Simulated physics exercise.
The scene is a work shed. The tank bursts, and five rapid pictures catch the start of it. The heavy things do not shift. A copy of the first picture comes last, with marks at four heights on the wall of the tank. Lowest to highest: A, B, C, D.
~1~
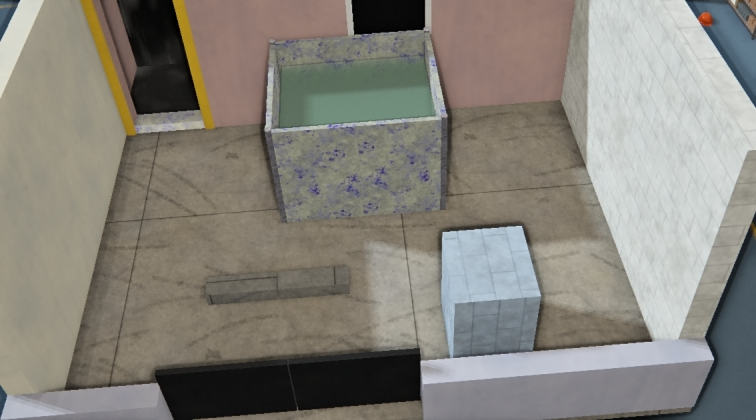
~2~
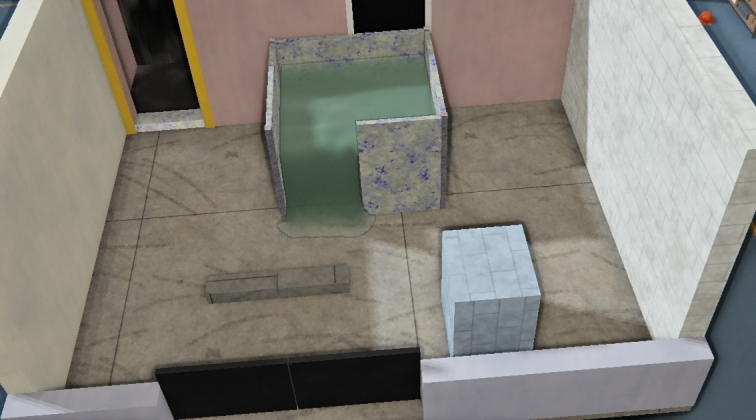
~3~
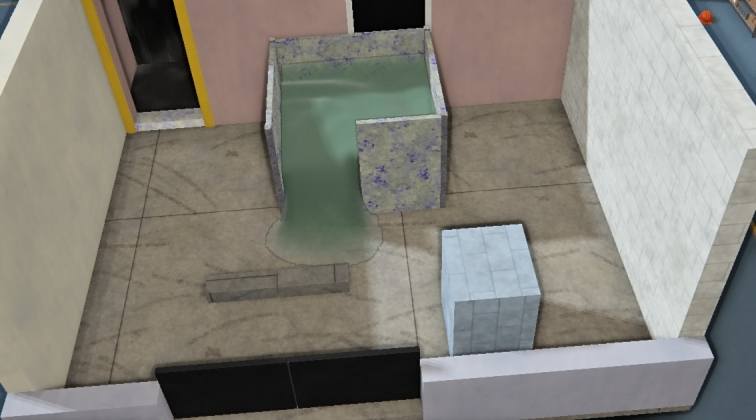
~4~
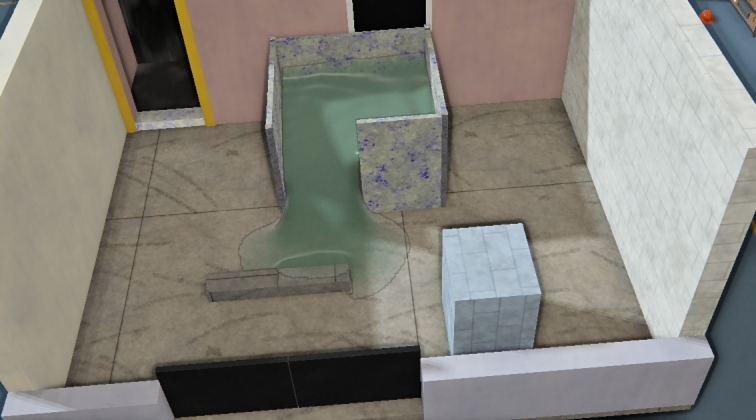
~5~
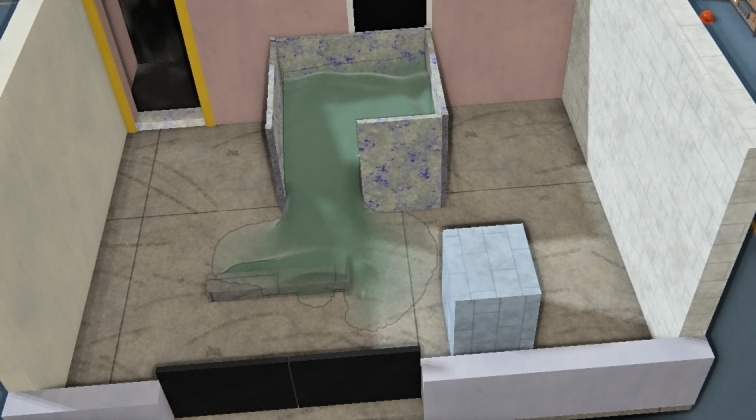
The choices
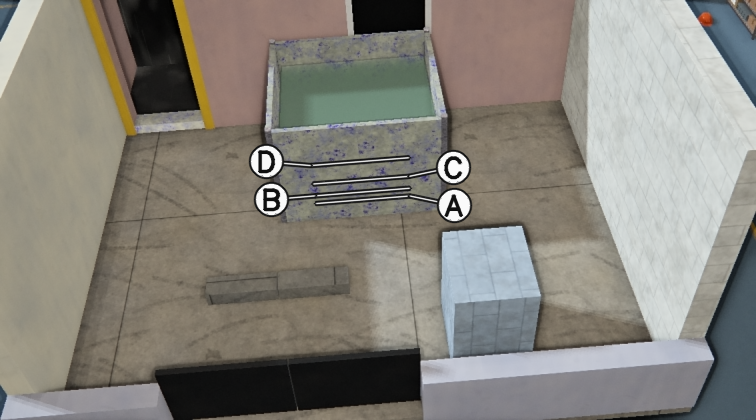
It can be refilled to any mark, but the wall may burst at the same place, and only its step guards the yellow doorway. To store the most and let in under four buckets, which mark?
C is the one.
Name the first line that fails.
Here it is line D.
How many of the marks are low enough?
Three.
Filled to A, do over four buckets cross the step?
No, not at all.
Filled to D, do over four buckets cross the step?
Yes, that goes wrong.
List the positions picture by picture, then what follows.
Water in the tank at rest, its middle at (355, 100); foot of the yellow doorway at (171, 131); shut gate at (290, 369).
Water covers 1 % of the ground and shows as far out as (366, 224).
Water covers 4 % of the ground and shows as far out as (368, 251).
Water covers 8 % of the ground and shows as far out as (366, 289).
Water covers 13 % of the ground and shows as far out as (380, 321).
On the marked copy, A at (363, 199); B at (362, 192); C at (361, 180); D at (359, 161); from the bottom up A, B, C, D.
If A is chosen, nothing gets over.
If B is chosen, nothing gets over.
If C is chosen, a bucket or two gets in.
If D is chosen, about 10 bucketfuls get in.
